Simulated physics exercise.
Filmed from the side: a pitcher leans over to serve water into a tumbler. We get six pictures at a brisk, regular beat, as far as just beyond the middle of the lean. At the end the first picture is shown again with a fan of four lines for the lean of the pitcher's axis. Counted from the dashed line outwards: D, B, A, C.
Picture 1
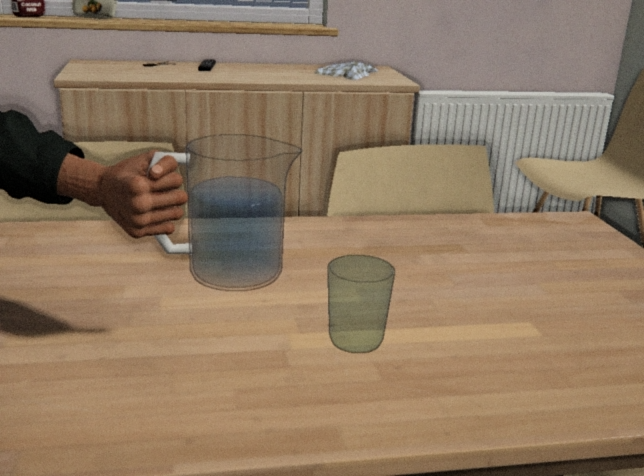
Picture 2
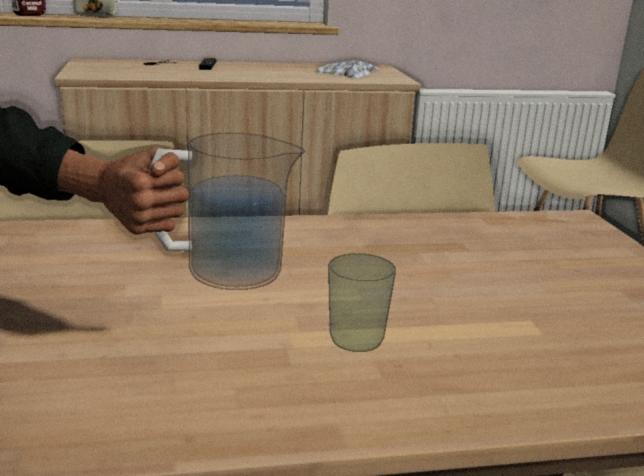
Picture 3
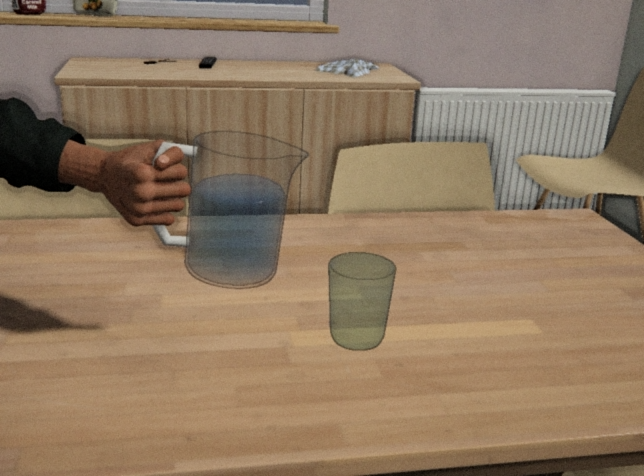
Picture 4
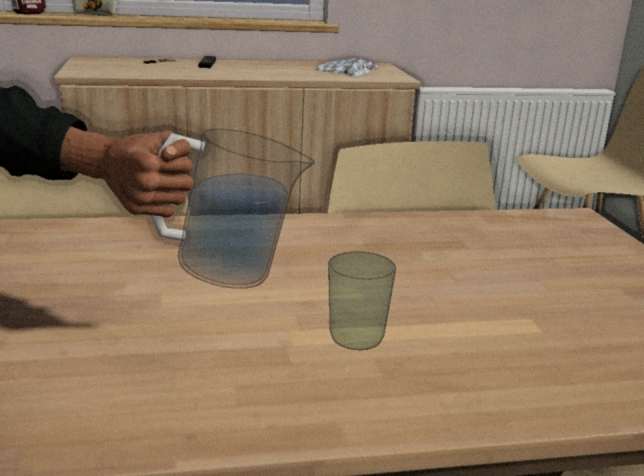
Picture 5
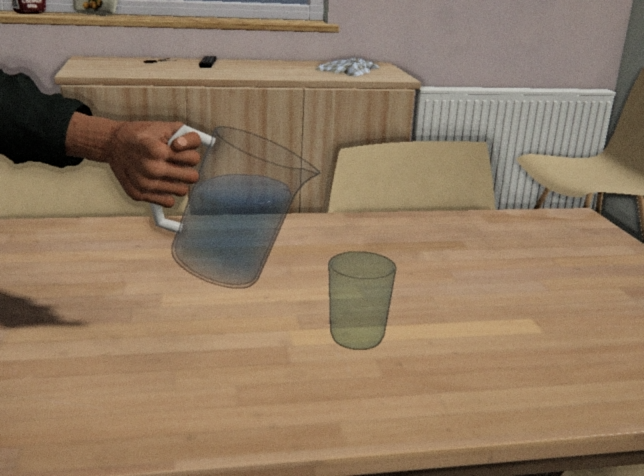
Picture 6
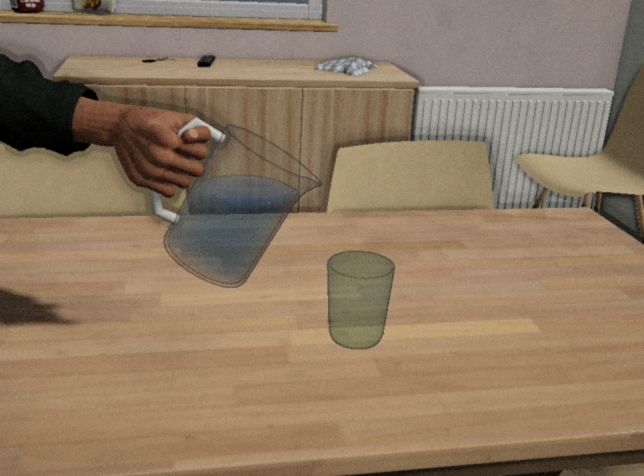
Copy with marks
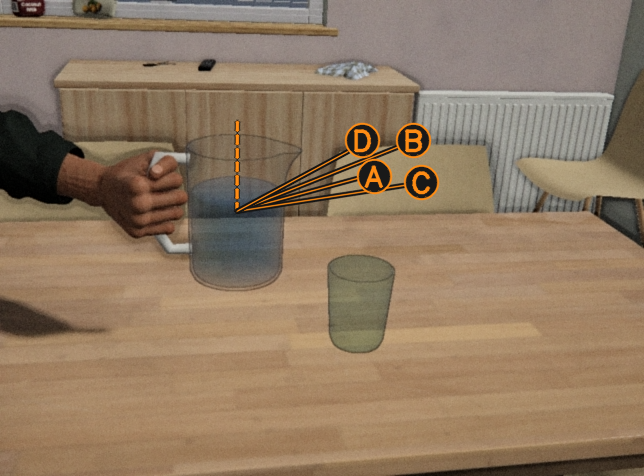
A hand gradually tilts a clear pitcher of blue water rightward beside an empty tumbler.
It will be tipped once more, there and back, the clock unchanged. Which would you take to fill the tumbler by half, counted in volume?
Tilt D.
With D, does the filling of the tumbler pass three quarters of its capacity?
No, it does not.
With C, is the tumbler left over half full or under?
Over half.
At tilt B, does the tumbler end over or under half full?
Over.
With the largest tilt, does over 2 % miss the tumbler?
Yes, it does.
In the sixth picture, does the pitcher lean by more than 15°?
Yes, it does.
In orange, A at (357, 178); B at (397, 147); C at (404, 185); D at (348, 151).
For tilt A, the tumbler ends with about 95 % of what it can hold; 7 % of the water is spilt.
For tilt B, the tumbler ends with about 78 % of what it can hold.
For tilt C, the tumbler ends with about 90 % of what it can hold; 23 % of the water is spilt.
For tilt D, the tumbler ends with about 48 % of what it can hold.
